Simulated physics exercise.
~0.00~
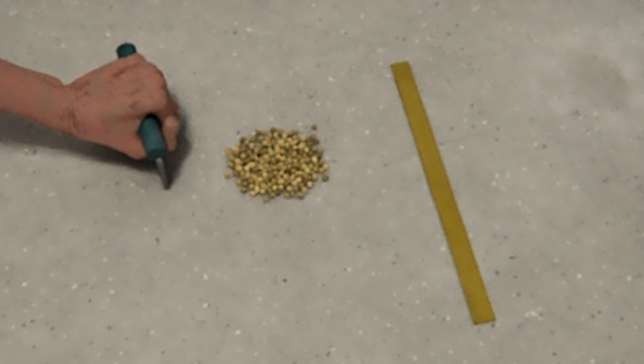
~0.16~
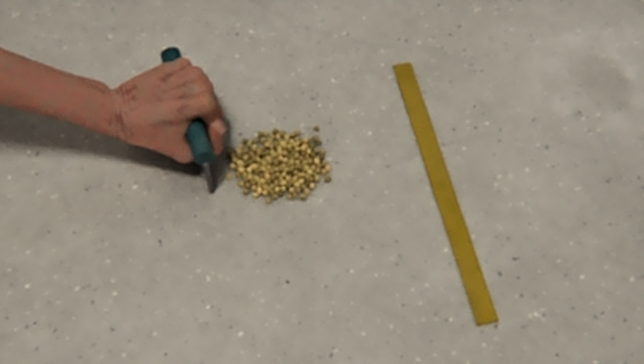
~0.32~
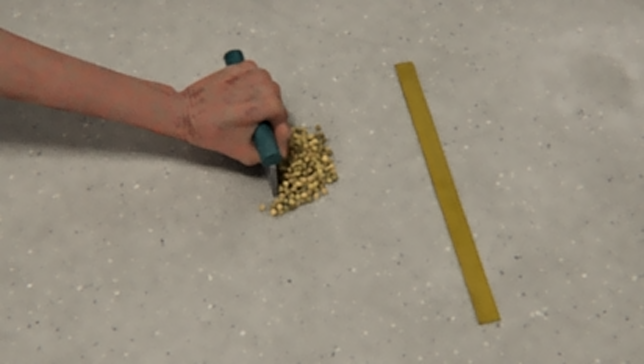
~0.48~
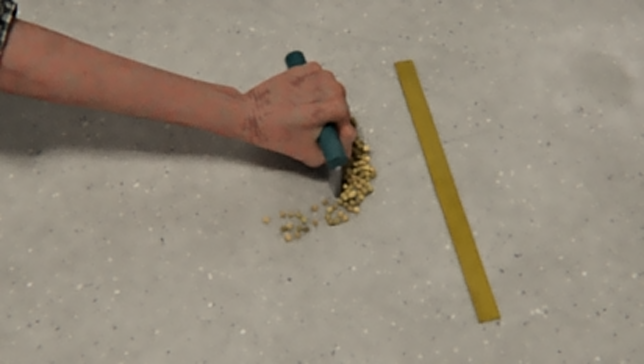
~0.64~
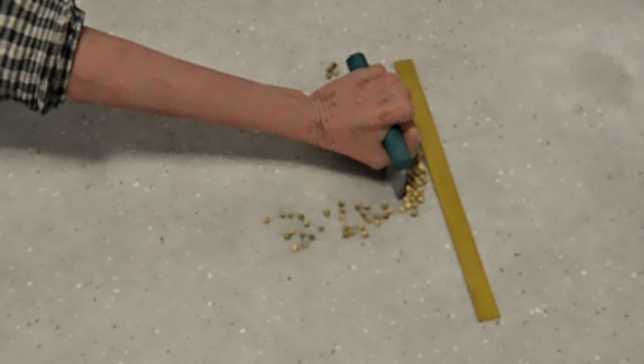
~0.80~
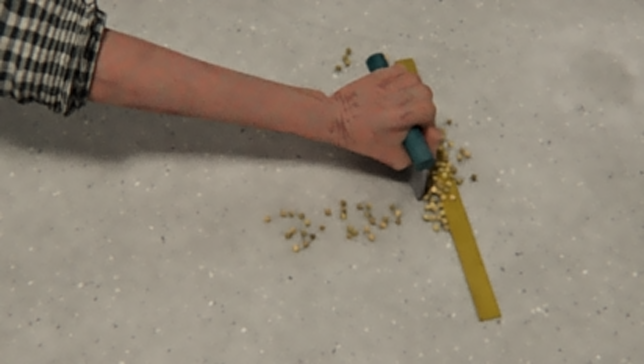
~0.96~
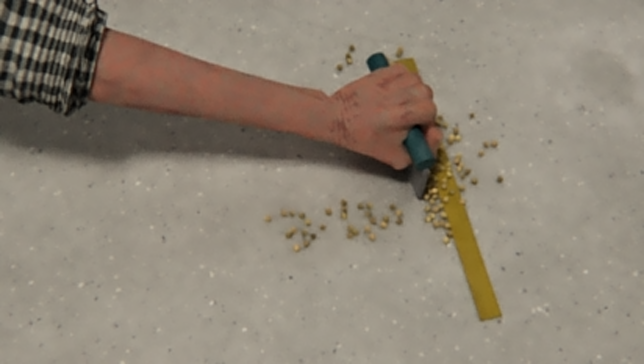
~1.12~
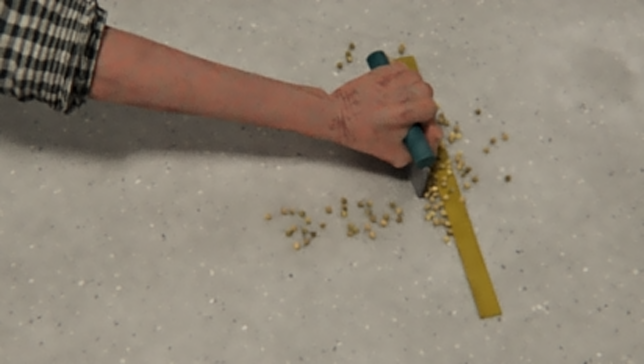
At the start, a hand holding a teal-handled scraper rests to the left of a small heap of yellowish beans on a speckled grey surface, with a long yellow strip lying at a slant further right. The hand moves right, and the blade meets the heap and pushes it along. The pile bunches up ahead of the blade while some beans trail behind. Near the strip, the hand slows and stops, and several beans spill onto and past it. At the end, the hand stays still, with beans scattered before, on and beyond the strip.
